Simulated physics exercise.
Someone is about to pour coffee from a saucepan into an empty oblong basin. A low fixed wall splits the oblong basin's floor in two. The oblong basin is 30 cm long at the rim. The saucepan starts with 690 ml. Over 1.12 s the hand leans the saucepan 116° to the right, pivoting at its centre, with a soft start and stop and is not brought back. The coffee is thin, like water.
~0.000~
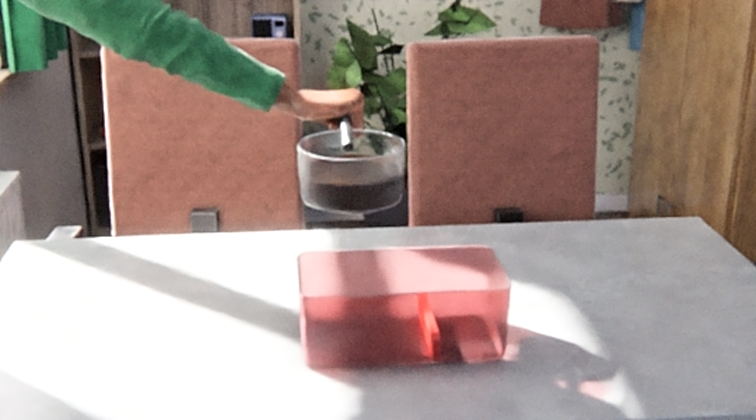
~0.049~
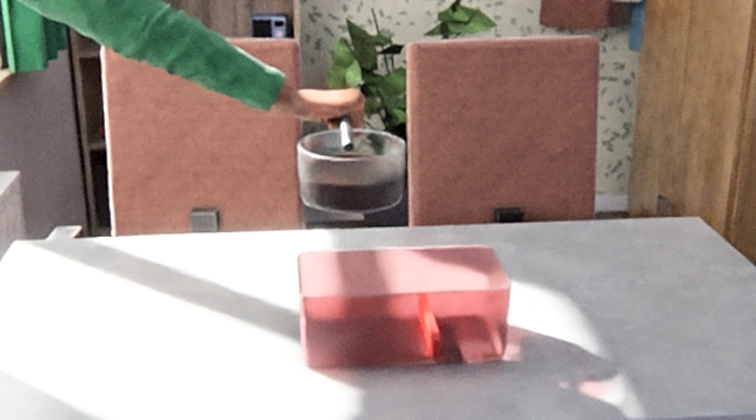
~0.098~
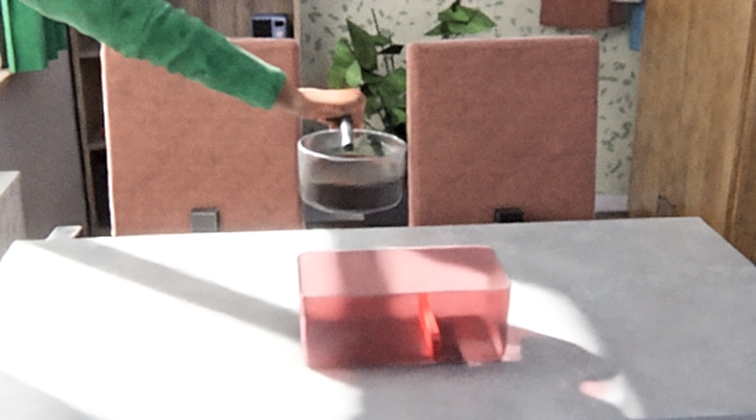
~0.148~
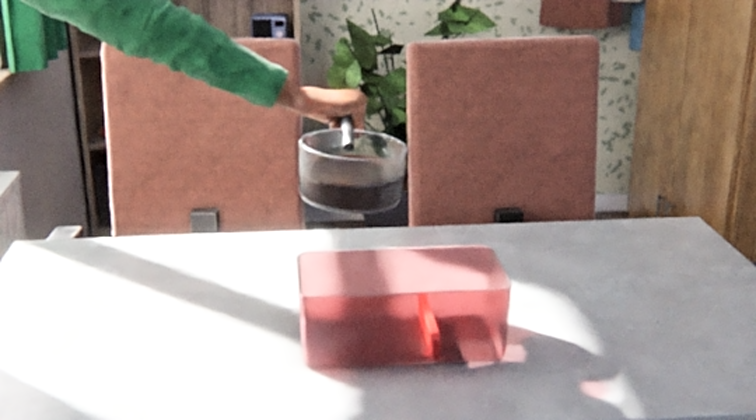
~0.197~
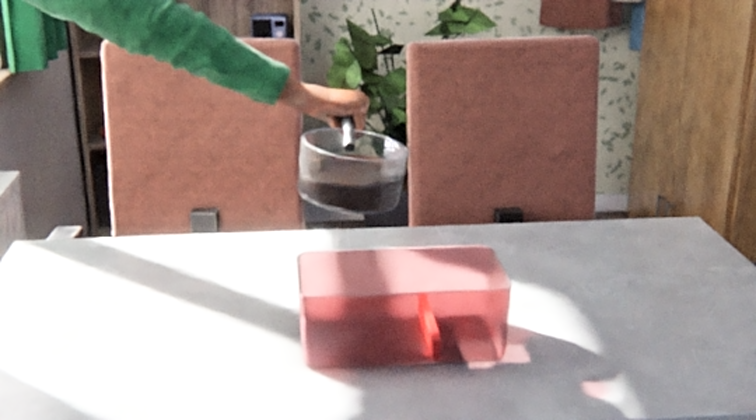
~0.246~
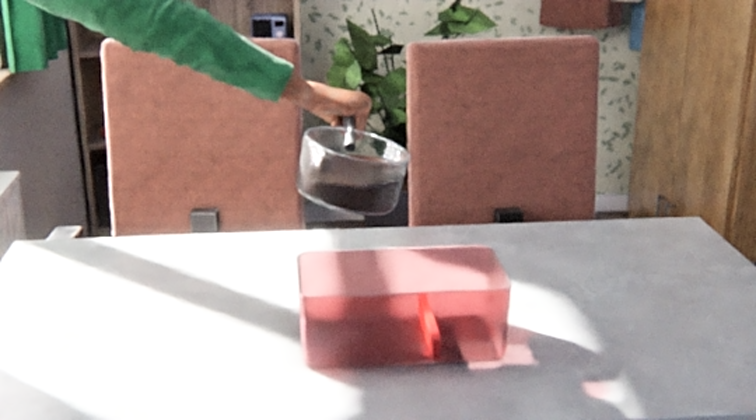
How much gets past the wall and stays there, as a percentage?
The far part has some 52 per cent.
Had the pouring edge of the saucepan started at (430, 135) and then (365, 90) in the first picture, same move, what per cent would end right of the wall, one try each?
In turn about 70 and 20 per cent.
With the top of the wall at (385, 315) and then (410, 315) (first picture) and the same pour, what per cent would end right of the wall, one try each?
First 95, then 80 per cent.
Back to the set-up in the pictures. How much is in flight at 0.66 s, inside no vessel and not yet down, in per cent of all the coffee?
About 34 per cent.
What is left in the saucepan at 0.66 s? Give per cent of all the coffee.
Some 62 per cent.
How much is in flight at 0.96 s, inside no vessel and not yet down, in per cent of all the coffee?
About 14 per cent.
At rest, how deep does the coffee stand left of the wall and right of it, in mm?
Some 10 mm on the left and 24 mm on the right.
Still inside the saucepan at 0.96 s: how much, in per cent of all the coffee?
About 9 per cent.
Then, 0.66 s in, the tilt is 74° and 62 per cent is still to pour, 1 is left of the wall and 4 right of it.
Then, 0.96 s in, the tilt is 110° and 9 per cent is still to pour, 23 is left of the wall and 54 right of it.
Then, 1.28 s in, the tilt is 116° and 0 per cent is still to pour, 47 is left of the wall and 52 right of it.
Then, 1.62 s in, the tilt is 116° and 0 per cent is still to pour, 47 is left of the wall and 52 right of it.
Finally, 47 per cent lies left of the wall, 52 right of it and 1 outside.
